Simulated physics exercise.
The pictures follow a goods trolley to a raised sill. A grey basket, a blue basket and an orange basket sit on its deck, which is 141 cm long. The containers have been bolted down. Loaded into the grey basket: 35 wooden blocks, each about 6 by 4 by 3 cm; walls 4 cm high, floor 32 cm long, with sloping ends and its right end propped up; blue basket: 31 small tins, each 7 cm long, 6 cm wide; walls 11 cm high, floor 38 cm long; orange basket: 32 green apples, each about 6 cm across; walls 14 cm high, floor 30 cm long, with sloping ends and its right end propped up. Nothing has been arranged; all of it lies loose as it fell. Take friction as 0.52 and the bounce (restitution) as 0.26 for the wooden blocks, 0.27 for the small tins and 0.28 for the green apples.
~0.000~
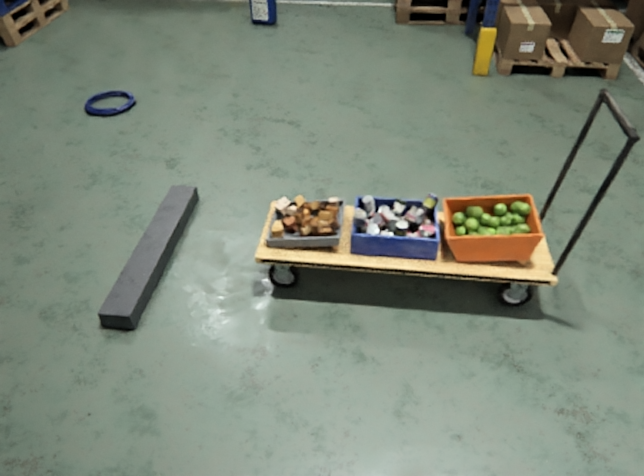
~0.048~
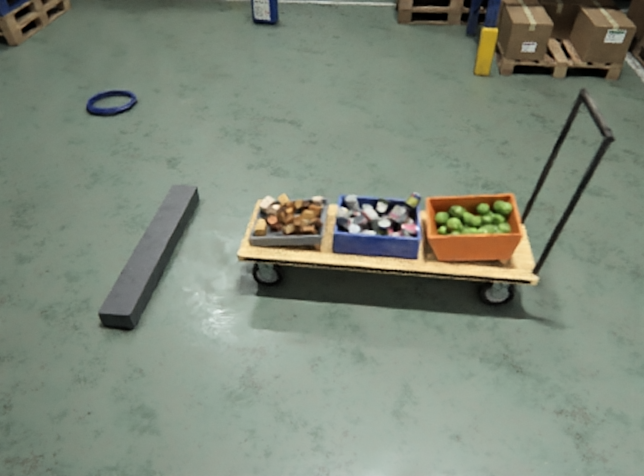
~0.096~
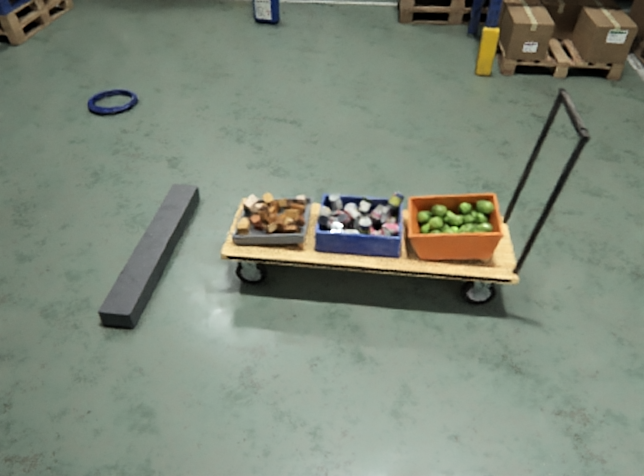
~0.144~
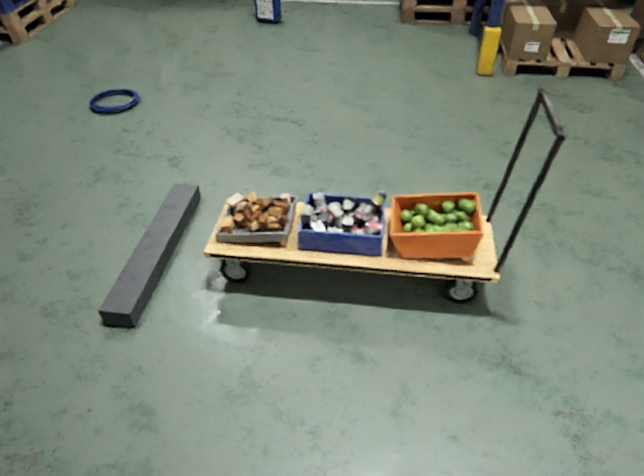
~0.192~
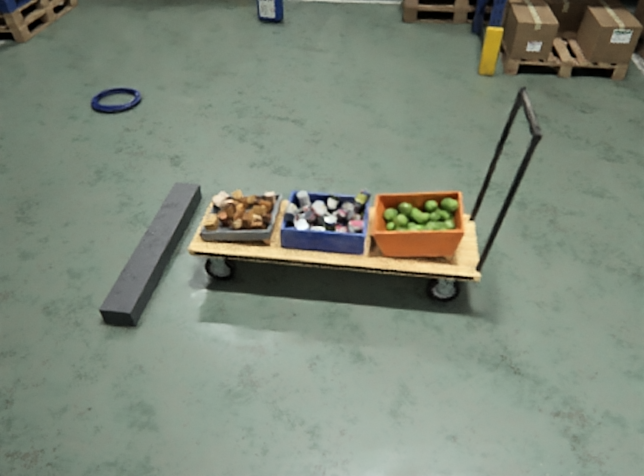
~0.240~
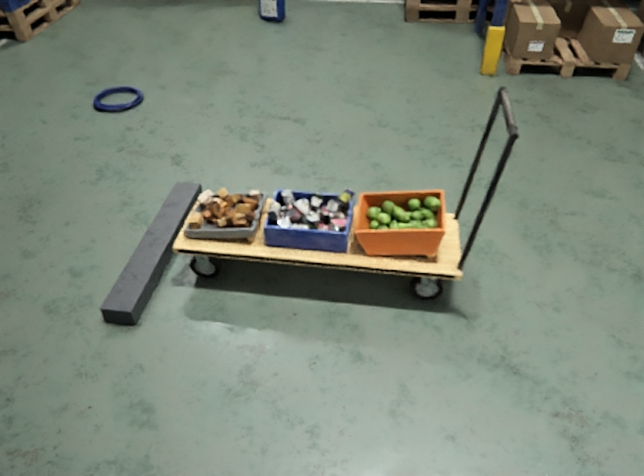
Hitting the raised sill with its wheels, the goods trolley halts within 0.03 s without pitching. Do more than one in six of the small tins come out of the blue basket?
No.
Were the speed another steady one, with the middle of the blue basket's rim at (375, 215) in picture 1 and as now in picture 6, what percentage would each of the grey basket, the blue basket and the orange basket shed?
That would give grey basket 20 %, blue basket 0 % and orange basket 0 %.
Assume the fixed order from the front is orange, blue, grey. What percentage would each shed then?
Grey basket 30 %, blue basket 10 %, orange basket 0 %.
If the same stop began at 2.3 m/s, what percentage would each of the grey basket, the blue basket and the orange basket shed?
Grey basket 60 %, blue basket 10 %, orange basket 20 %.
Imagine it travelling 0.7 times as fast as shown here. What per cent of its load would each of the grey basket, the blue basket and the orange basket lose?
In that case the grey basket sheds 30 per cent, the blue basket 0 per cent and the orange basket 0 per cent.
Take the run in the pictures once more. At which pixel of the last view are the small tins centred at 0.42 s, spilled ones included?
Centre: About (268, 212) px.
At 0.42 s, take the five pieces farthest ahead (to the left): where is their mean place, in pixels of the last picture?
Around (152, 205) in pixels.
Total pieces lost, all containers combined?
I'd put it near 18.
After 0.32 s, impact.
After 0.42 s, the grey basket is down by 4 of 35, the blue basket is down by 1 of 31 and the orange basket has all 32.
After 0.54 s, the grey basket is down by 11 of 35, the blue basket is down by 1 of 31 and the orange basket is down by 1 of 32.
After 0.77 s, the grey basket is down by 15 of 35, the blue basket is down by 1 of 31 and the orange basket is down by 1 of 32.
Final count (at 1.27 s), the grey basket is down by 16 of 35, the blue basket is down by 1 of 31 and the orange basket is down by 1 of 32. Asked share, 1 of 31, 3 per cent.
